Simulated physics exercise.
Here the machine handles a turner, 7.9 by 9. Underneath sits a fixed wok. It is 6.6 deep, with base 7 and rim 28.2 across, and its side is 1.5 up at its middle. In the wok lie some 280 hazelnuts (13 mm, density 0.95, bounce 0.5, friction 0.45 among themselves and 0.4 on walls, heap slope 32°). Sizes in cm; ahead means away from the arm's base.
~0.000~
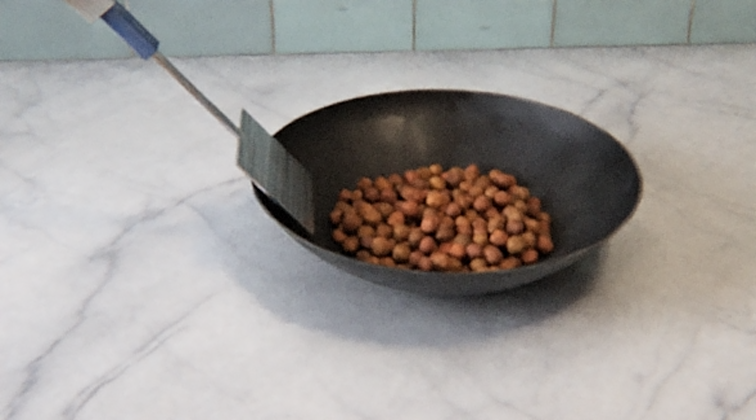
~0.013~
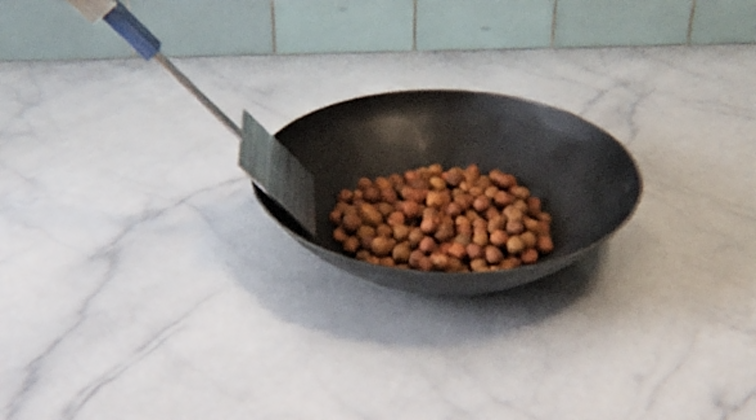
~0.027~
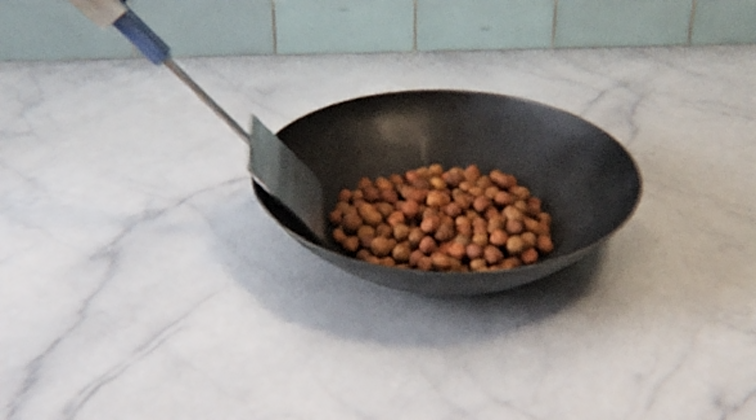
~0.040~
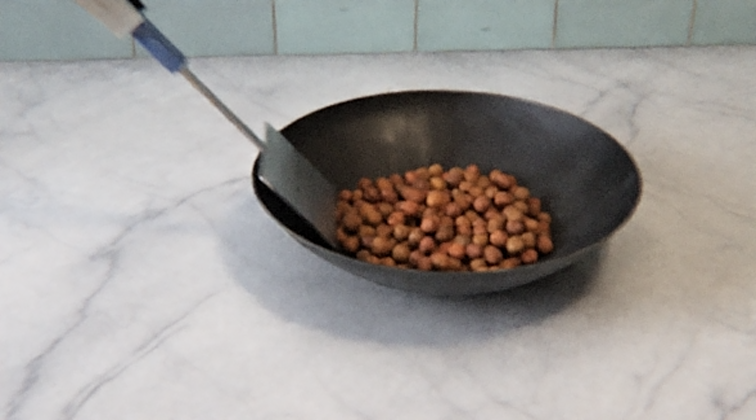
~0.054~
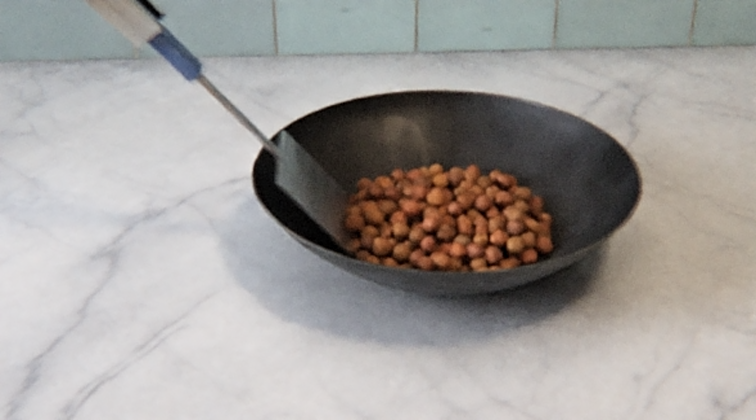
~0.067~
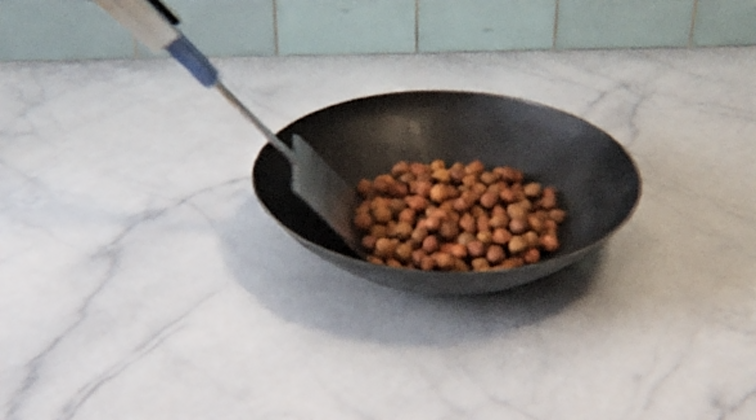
In a dark wok on marble, a turner slides right and nudges brown hazelnuts slightly.
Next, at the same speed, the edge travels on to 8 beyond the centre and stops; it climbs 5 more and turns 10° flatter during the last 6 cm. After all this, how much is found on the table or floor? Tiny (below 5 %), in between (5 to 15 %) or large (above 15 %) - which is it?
Large, so above 15 %.
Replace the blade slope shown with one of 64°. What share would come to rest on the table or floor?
About 20 per cent.
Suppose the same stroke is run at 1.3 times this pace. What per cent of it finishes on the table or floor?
Near 25 in a hundred.
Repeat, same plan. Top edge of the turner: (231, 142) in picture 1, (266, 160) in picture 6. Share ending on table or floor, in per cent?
It comes to something like 5 %, give or take.
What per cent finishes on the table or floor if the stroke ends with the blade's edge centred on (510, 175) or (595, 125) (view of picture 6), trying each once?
First try about 5 percent, second about 40 percent.
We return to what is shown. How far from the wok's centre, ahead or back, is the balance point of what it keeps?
About 3.5 cm ahead.
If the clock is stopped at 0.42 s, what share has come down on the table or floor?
10 per cent.
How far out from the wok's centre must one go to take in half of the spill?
That distance comes to about 34 cm.
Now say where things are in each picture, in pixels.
In the first frame, turner top edge at (239, 135), sloping 50°; upper third of the load around (440, 213), from x 335 to 545, top at y 170; 278 in the wok.
In the second frame, turner top edge at (241, 136), sloping 50°; upper third of the load around (440, 213), from x 335 to 545, top at y 170.
In the third frame, turner top edge at (249, 140), sloping 50°; upper third of the load around (440, 213), from x 335 to 545, top at y 170.
In the fourth frame, turner top edge at (264, 148), sloping 50°; upper third of the load around (440, 213), from x 340 to 545, top at y 170.
In the fifth frame, turner top edge at (280, 156), sloping 50°; upper third of the load around (442, 210), from x 345 to 545, top at y 170.
In the sixth frame, turner top edge at (295, 161), sloping 50°; upper third of the load around (451, 206), from x 355 to 555, top at y 165; 278 in the wok.
By 0.13 s, sloping 50°, highest piece 5 above the table; 278 in the wok.
By 0.19 s, sloping 47°, highest piece 7 above the table; 278 in the wok.
By 0.42 s, sloping 40°, highest piece 11 above the table; 223 in the wok, 27 on the table or floor, 28 on the blade or in flight.
By 1.47 s, sloping 40°, highest piece 5 above the table; 223 in the wok, 55 on the table or floor.
Final count, 223 in the wok, 55 on the table or floor. That is 20 % on the table or floor.
